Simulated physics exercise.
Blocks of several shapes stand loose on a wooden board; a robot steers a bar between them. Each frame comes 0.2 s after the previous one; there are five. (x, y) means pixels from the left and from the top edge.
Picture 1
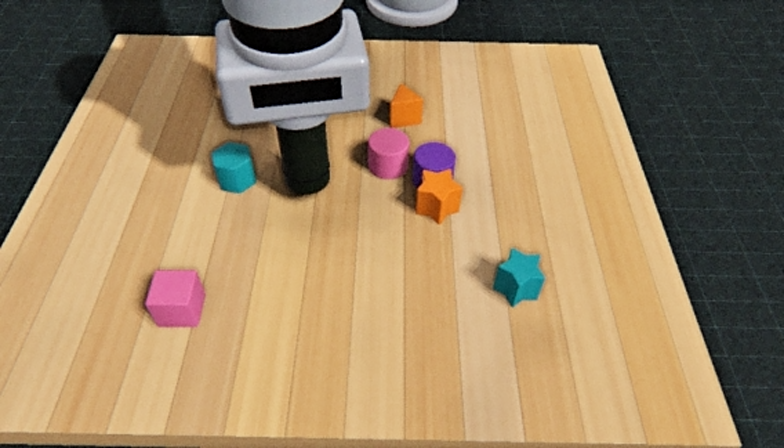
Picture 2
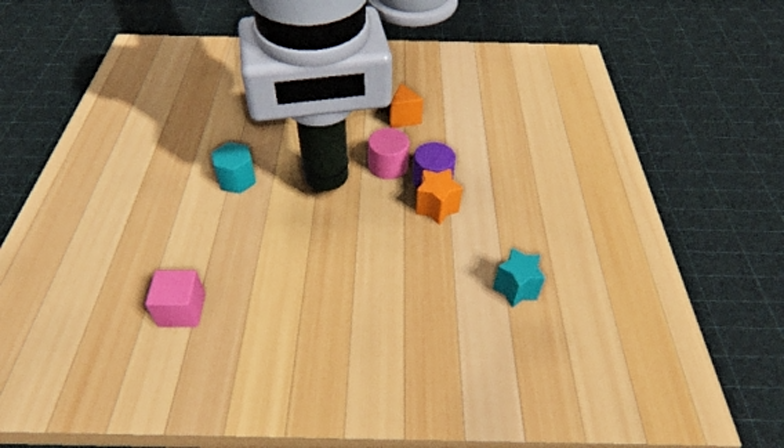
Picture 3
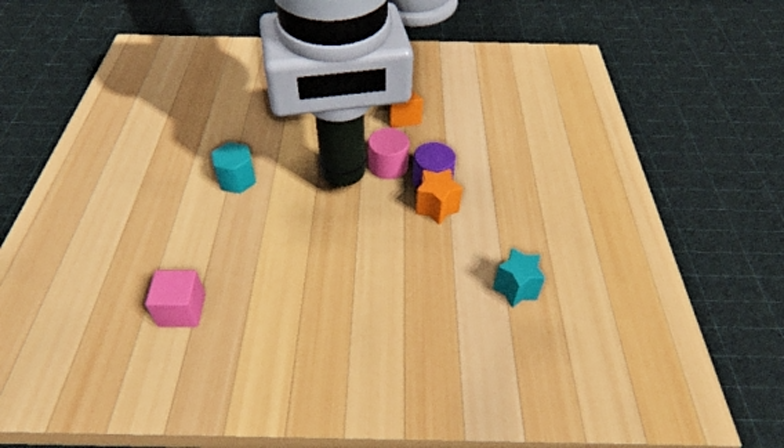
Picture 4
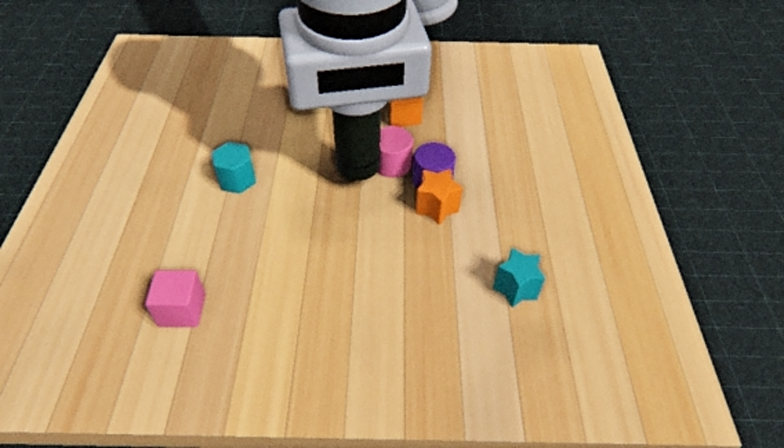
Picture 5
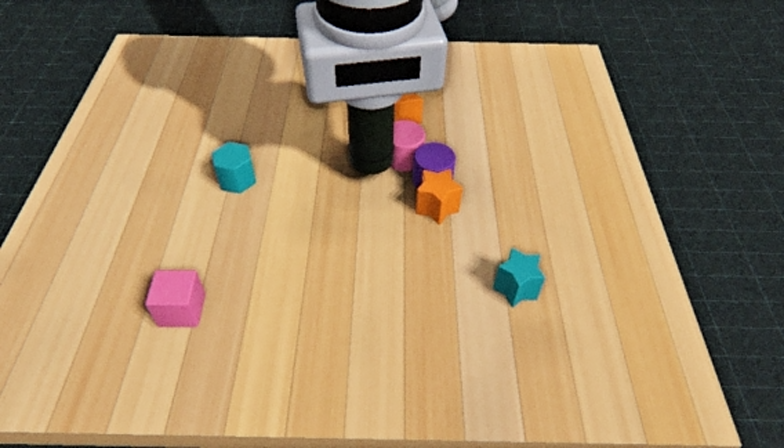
Robot arm sliding a black bar rightward across a wooden board, then nudging a pink cylinder among scattered colourful blocks.
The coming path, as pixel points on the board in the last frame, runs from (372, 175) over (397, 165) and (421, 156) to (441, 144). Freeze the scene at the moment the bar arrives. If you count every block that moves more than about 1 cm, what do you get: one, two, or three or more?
I reckon the push displaces two of the blocks by more than 1 cm.
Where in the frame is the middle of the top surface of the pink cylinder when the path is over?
The middle of its top is at (464, 98).
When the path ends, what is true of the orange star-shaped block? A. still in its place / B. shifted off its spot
A: Still in its place.
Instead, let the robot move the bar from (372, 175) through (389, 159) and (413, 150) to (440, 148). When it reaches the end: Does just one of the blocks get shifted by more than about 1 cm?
In short: Yes.
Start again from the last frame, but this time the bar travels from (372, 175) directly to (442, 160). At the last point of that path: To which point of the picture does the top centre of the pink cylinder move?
It will end up at (452, 109).
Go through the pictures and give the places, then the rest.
The first frame shows lower end of the bar (308, 180), tops of blocks, pink cylinder (389, 140), orange three-sided block (405, 95), purple cylinder (435, 155), orange star-shaped block (439, 183).
The second frame shows bar (326, 176), blocks as before.
The third frame shows bar (343, 172), blocks as before.
The fourth frame shows bar (358, 166), pink cylinder (393, 139).
The fifth frame shows bar (372, 161), pink cylinder (405, 133), orange three-sided block partly hidden, purple cylinder (435, 155), orange star-shaped block (439, 183).
On the path given first. Halfway along, bar (410, 146); pink cylinder (438, 116); purple cylinder (445, 155).
At the end, bar (443, 130); pink cylinder (464, 98); orange three-sided block not moved; purple cylinder (451, 154); orange star-shaped block not moved.
